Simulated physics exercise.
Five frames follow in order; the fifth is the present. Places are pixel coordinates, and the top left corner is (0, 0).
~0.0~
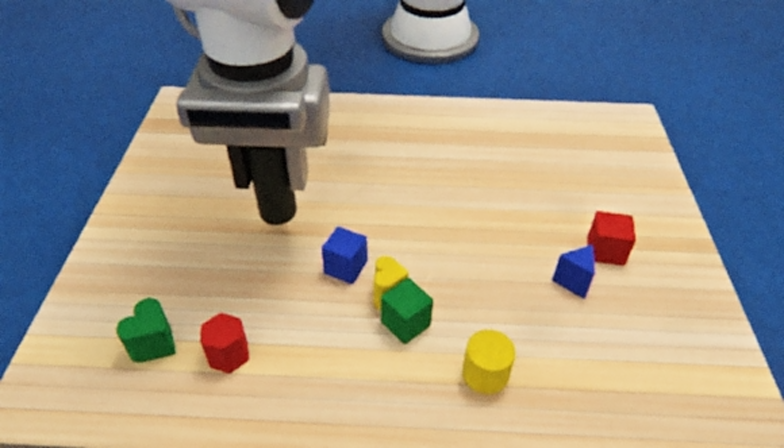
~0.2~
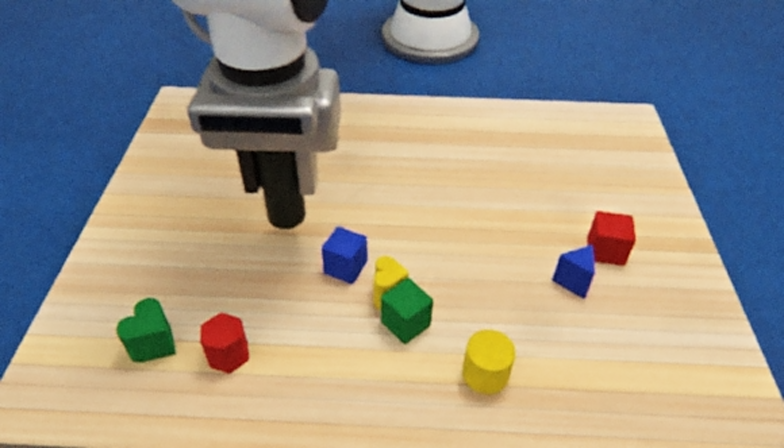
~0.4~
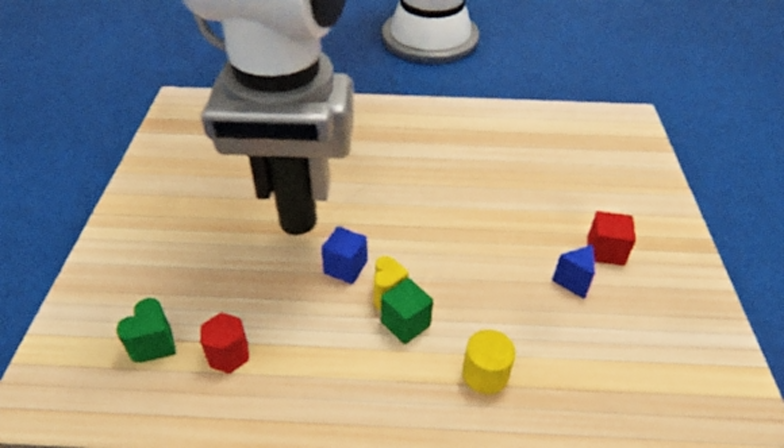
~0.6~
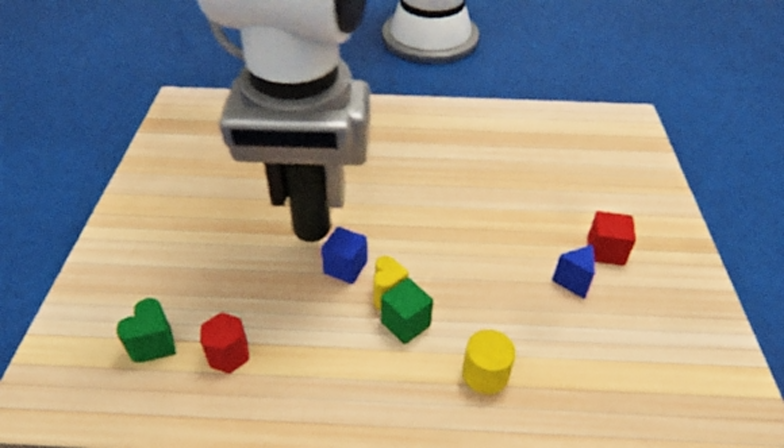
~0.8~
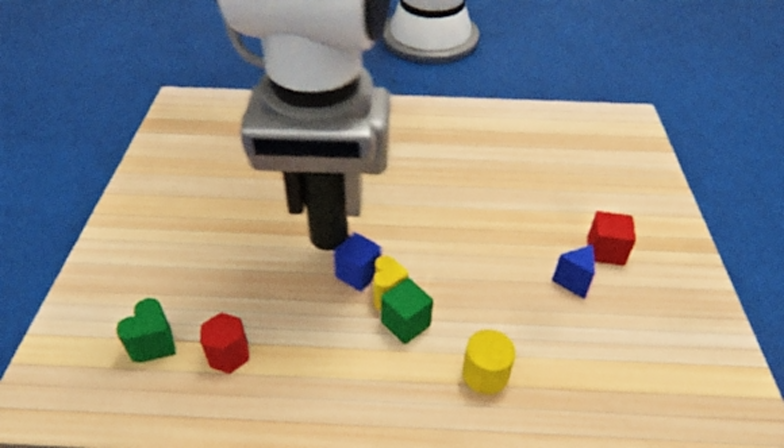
A pale wooden board on a blue surface is seen from above at an angle by a still camera. A grey and white robot arm holds a dark rod over the upper left, with a blue cube, yellow heart and green cube near the centre, green heart and red hexagon lower left, yellow cylinder lower right, and blue triangle and red cube right. The rod moves slowly right and slightly down, then nudges the blue cube toward the yellow heart.
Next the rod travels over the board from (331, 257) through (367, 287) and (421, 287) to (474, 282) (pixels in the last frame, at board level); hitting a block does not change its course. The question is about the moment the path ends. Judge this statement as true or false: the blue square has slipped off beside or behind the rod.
False - the claim does not hold.
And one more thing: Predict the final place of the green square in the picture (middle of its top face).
Close to (427, 312).
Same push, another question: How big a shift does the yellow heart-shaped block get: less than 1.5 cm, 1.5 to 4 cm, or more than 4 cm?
It slides well over 4 cm.
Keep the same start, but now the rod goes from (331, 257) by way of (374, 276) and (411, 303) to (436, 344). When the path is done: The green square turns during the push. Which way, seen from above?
Clockwise from above.
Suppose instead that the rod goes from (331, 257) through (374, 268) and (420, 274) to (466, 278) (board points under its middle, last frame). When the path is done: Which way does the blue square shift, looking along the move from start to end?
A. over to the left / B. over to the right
The answer is B.
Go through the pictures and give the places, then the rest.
The first picture shows tip of the rod (278, 213), middles of tops, blue square (344, 241), yellow heart-shaped block (389, 270), green square (407, 298), yellow round block (491, 349).
The second picture shows rod (287, 218), nothing pushed.
The third picture shows rod (299, 223), nothing pushed.
The fourth picture shows rod (313, 230), nothing pushed.
The fifth picture shows rod (329, 238), blue square (358, 248), yellow heart-shaped block (389, 270), green square (407, 298), yellow round block (491, 349).
The first path, step by step. One third of the way, rod (366, 268); blue square (405, 264), turned 30° anticlockwise; yellow heart-shaped block (435, 281), turned 20° clockwise; green square (426, 311), turned 50° clockwise.
Two thirds of the way, rod (424, 268); blue square (464, 266), turned 20° anticlockwise; yellow heart-shaped block (482, 291), turned 70° clockwise; green square (427, 312), turned 50° clockwise.
At the end, rod (478, 263); blue square (516, 271); yellow heart-shaped block (504, 297), turned 115° clockwise; green square (427, 312), turned 50° clockwise; yellow round block unmoved.
